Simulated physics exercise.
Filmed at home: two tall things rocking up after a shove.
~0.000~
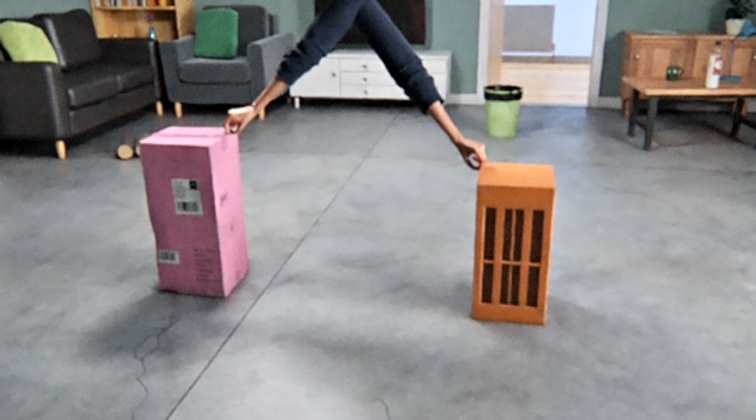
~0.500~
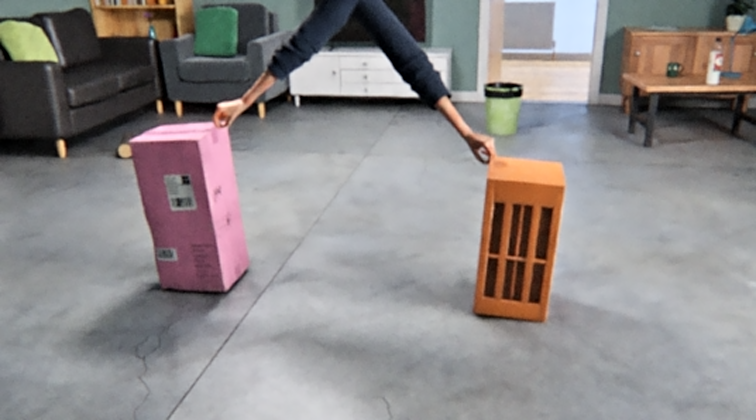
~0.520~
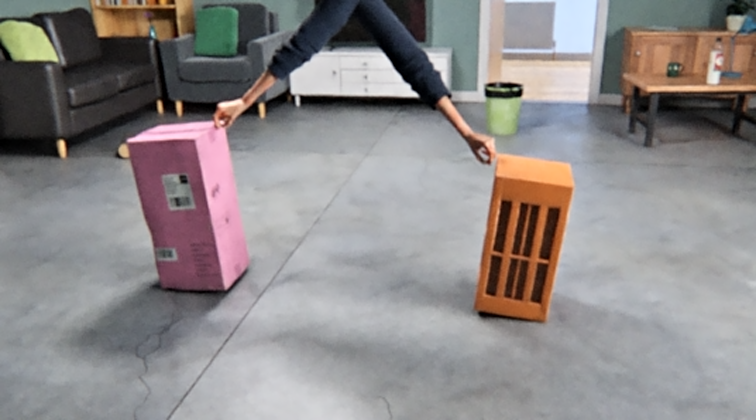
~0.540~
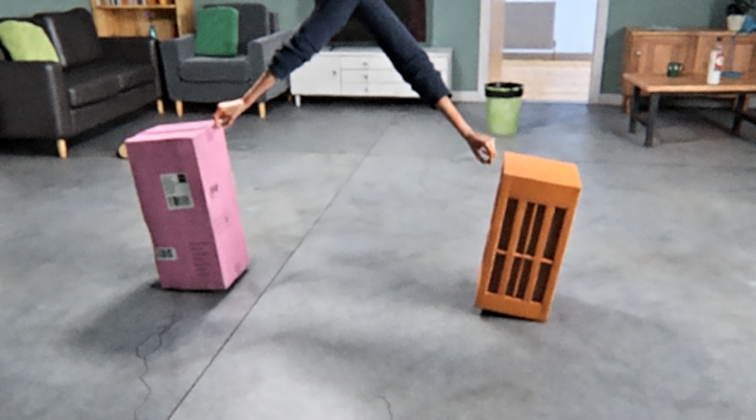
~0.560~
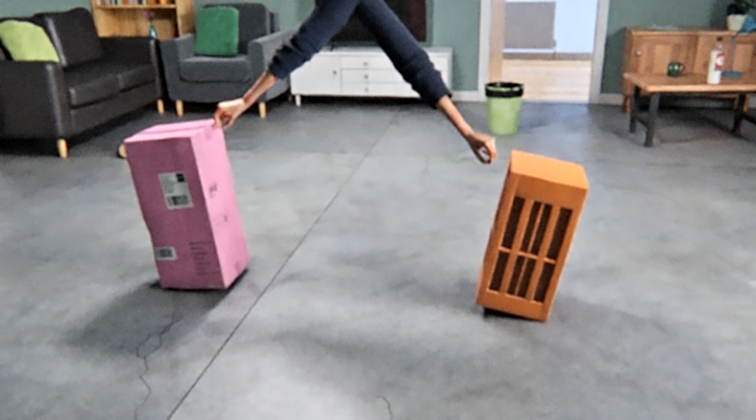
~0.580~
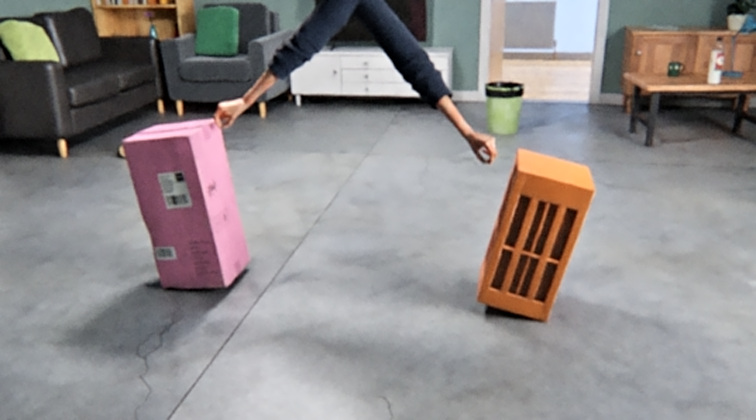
Living room floor, two hands pushing a pink parcel and an orange crate, the parcel tilting slightly left, the crate leaning farther right.
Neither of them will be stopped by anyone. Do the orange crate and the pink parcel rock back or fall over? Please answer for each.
So the orange crate tumbles over and the pink parcel stands again.
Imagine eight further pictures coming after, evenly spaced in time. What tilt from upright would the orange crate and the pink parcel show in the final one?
Estimated tilts, in order: About 30° then about 6°.
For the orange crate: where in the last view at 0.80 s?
Estimated centre: (562, 235).
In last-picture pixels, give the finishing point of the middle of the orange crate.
About (622, 279).
After 0.80 s, orange crate 35° off upright near (562, 235); pink parcel 2° off upright near (196, 208).
After 1.02 s, orange crate 65° off upright near (602, 253); pink parcel 2° off upright near (202, 208).
At rest (1.8 s), the orange crate goes down on its side, near (622, 279); the pink parcel returns to its base, near (200, 209).
